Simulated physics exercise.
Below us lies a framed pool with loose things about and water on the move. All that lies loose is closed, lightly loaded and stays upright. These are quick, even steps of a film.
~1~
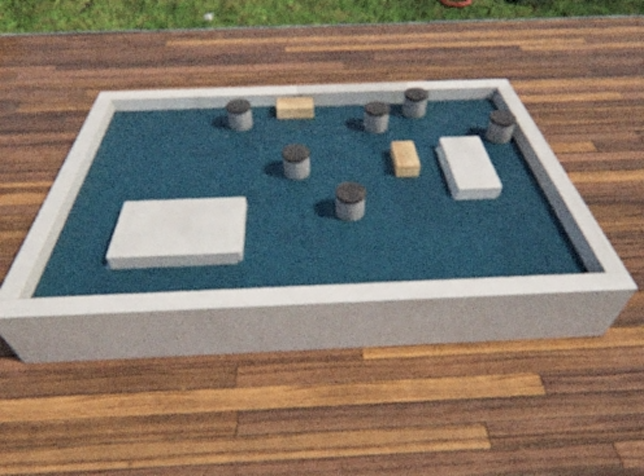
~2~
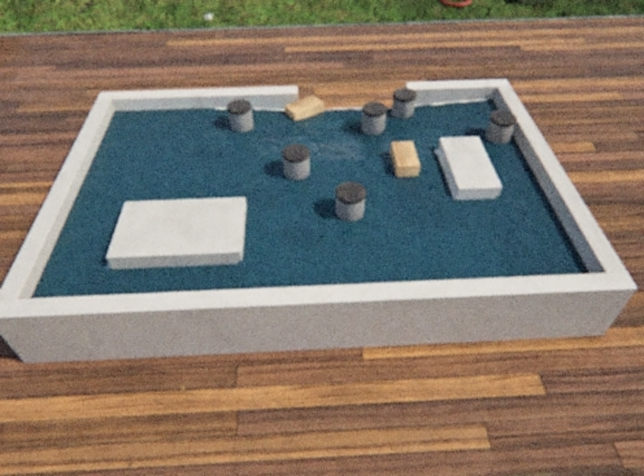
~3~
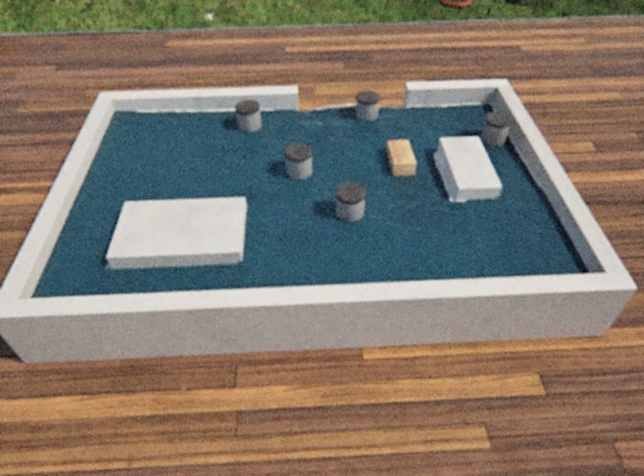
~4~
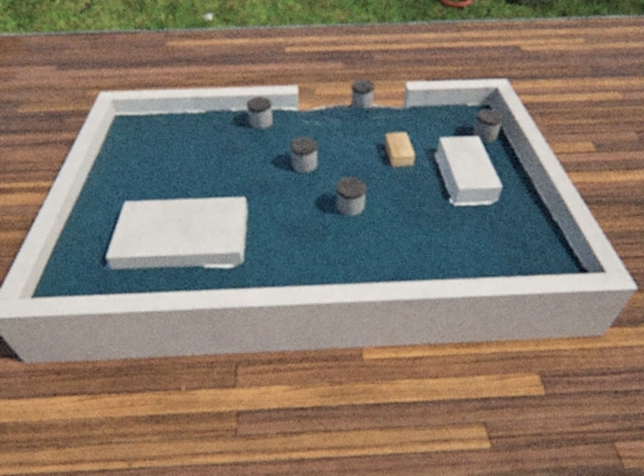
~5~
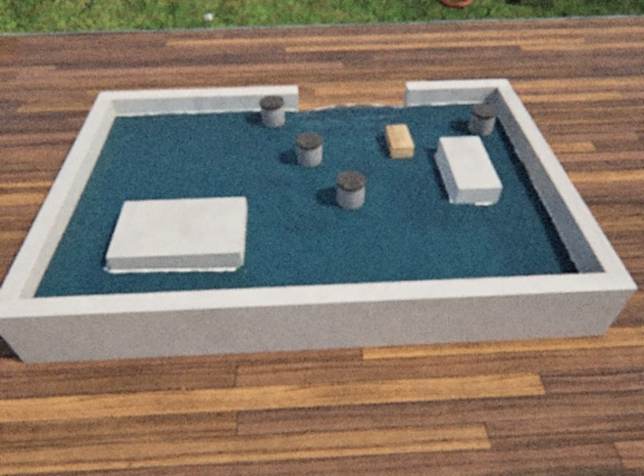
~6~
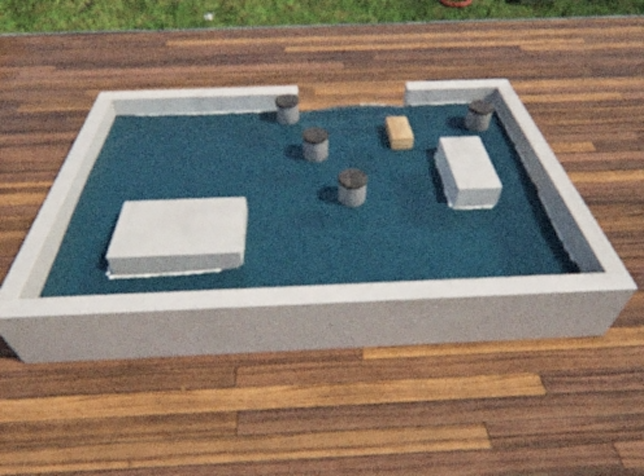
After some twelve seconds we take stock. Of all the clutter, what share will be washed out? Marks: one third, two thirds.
That comes to two thirds or above.
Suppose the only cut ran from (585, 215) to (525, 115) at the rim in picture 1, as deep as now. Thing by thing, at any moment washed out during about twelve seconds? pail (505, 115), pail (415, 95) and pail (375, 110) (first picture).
In that order: Yes, out, yes.
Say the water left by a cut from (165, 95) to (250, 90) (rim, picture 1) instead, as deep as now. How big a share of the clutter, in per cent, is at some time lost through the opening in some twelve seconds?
Some 50 per cent.
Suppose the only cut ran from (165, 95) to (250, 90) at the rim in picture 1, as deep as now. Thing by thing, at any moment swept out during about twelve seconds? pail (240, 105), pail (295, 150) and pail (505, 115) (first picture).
As listed: Out, gone, inside.
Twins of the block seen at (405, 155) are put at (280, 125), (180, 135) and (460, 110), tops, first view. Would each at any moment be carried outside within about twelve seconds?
In that order: Yes, carried outside, gone.
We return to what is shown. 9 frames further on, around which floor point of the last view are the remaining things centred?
Near (389, 168).
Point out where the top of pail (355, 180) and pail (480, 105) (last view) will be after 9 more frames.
Roughly at (359, 151) and (426, 106).
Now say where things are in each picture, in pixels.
A pail at (238, 106), afloat; a block at (405, 153), afloat; 0 of 8 have shifted, in the first picture.
A pail at (239, 106), afloat; a block at (405, 154) floats; 3 of 8 have shifted, in the second picture.
A pail at (247, 106), afloat, close to its start; a block at (401, 152) floats, close to its start; 5 of 8 have shifted, in the third picture.
A pail at (259, 104), afloat, close to its start; a block at (400, 145), afloat, close to its start; 8 of 8 have shifted, in the fourth picture.
A pail at (272, 102), afloat, close to its start; a block at (399, 136), afloat, close to its start; 8 of 8 have shifted, in the fifth picture.
A pail at (287, 100) floats, a stride from its start; a block at (400, 127), afloat, a stride from its start; 8 of 8 have shifted, in the sixth picture.
A moment on, 4 of 8 are out; 4 afloat.
Next, 6 of 8 are out; 2 afloat.
Later, 7 of 8 are out; 1 afloat.
In the end, 8 of 8 are out; 0 afloat.
